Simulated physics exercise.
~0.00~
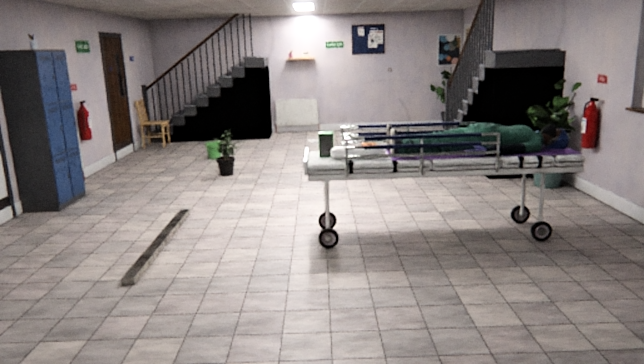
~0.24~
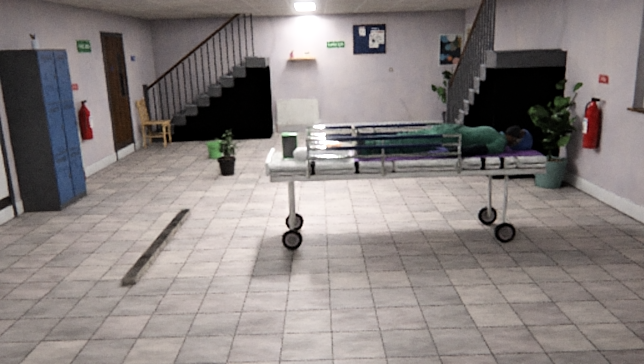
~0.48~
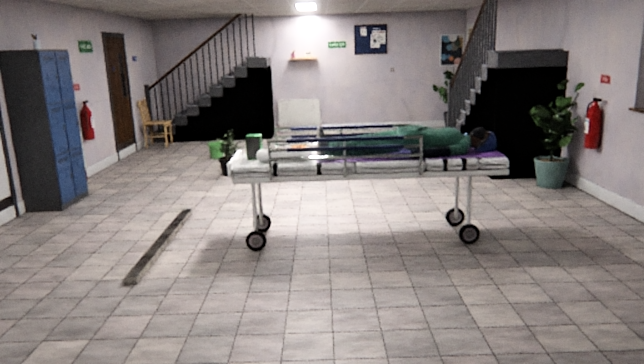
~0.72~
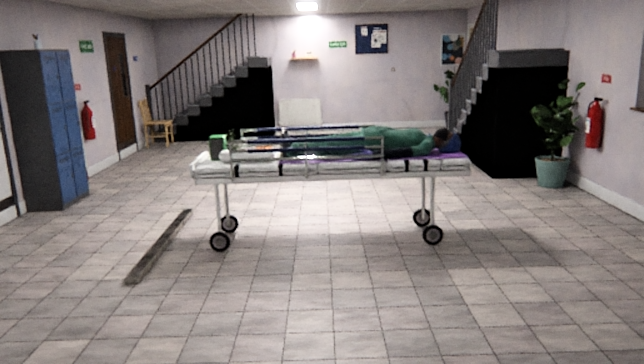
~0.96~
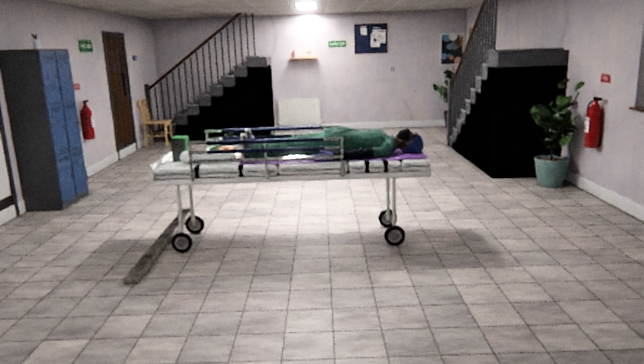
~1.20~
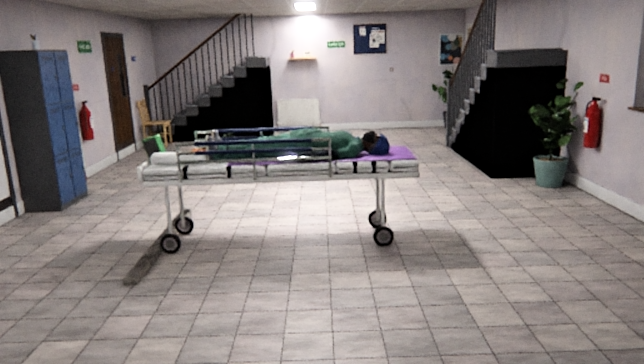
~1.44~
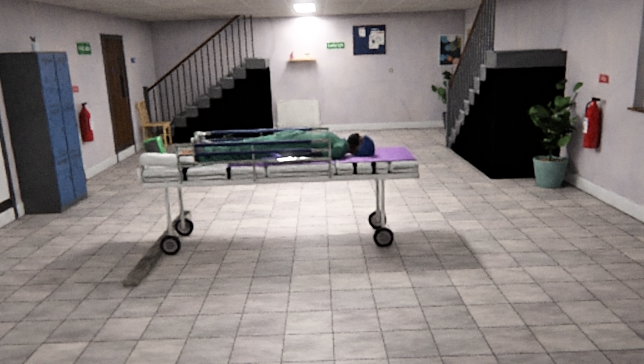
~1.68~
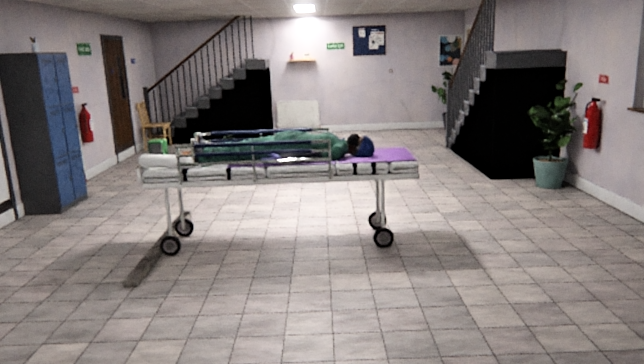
In a tiled hall with two staircases, blue lockers and potted plants, a wheeled gurney carries a person in green lying flat, head toward the right. The gurney rolls steadily left across the open floor toward a long, thin sill, with a small green object upright near its left end. Its left wheels reach the strip and it stops abruptly. The person slides a little farther left along the bedding, leaving more of the purple surface bare behind the head. Finally everything settles, with the person and the loose items still aboard the motionless gurney.
